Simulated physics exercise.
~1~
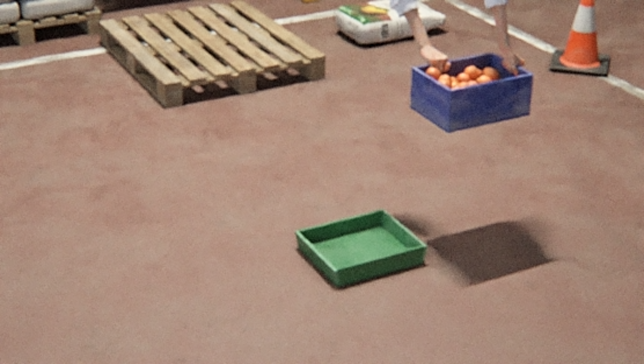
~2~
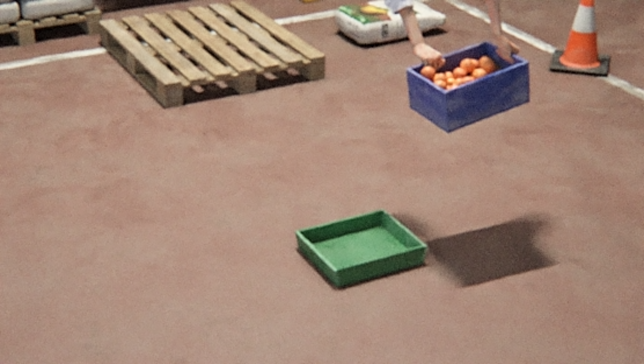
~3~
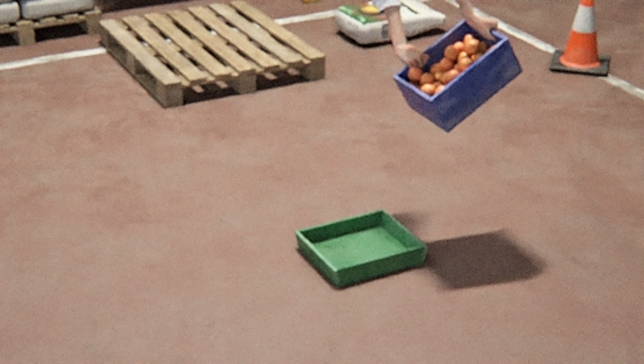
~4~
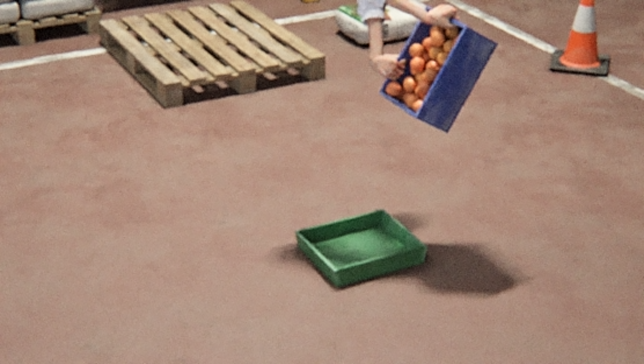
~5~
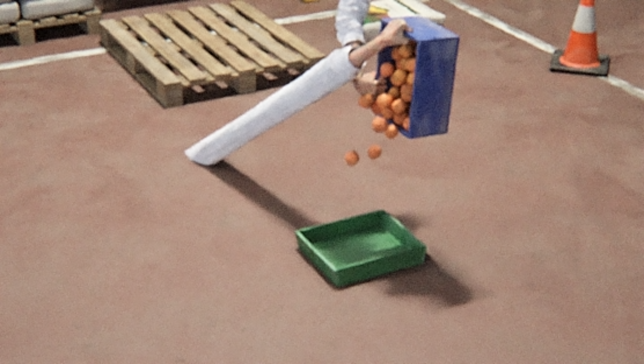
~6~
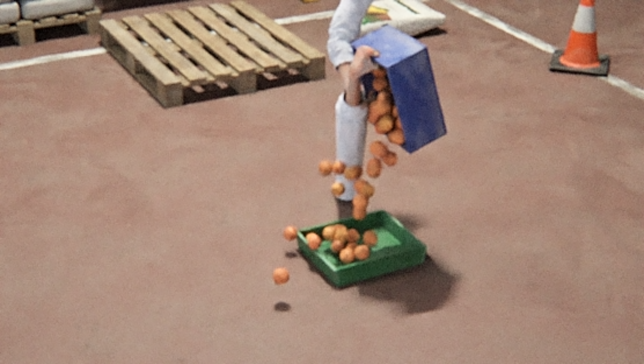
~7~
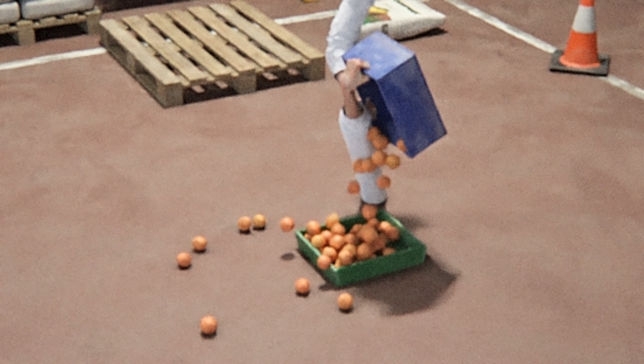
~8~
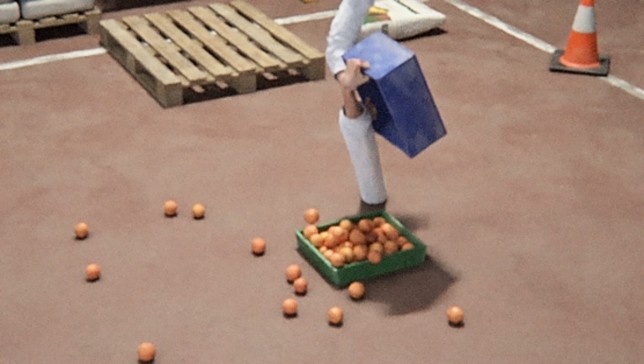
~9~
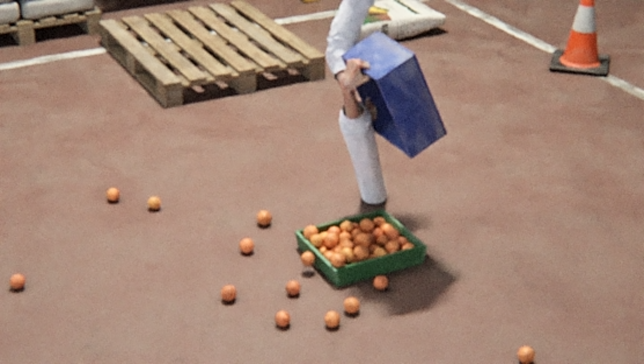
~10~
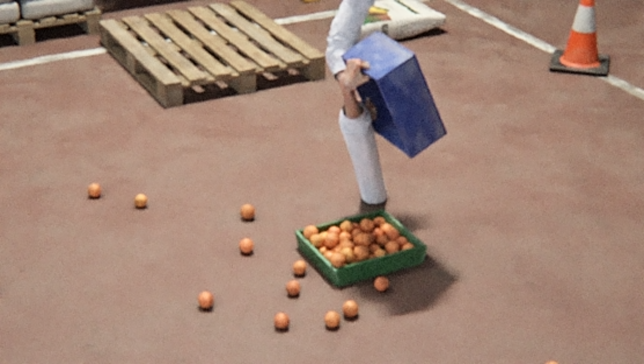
Hands lifting and tipping a blue box of oranges into a green basket, filling it while several spill and roll across the ground.
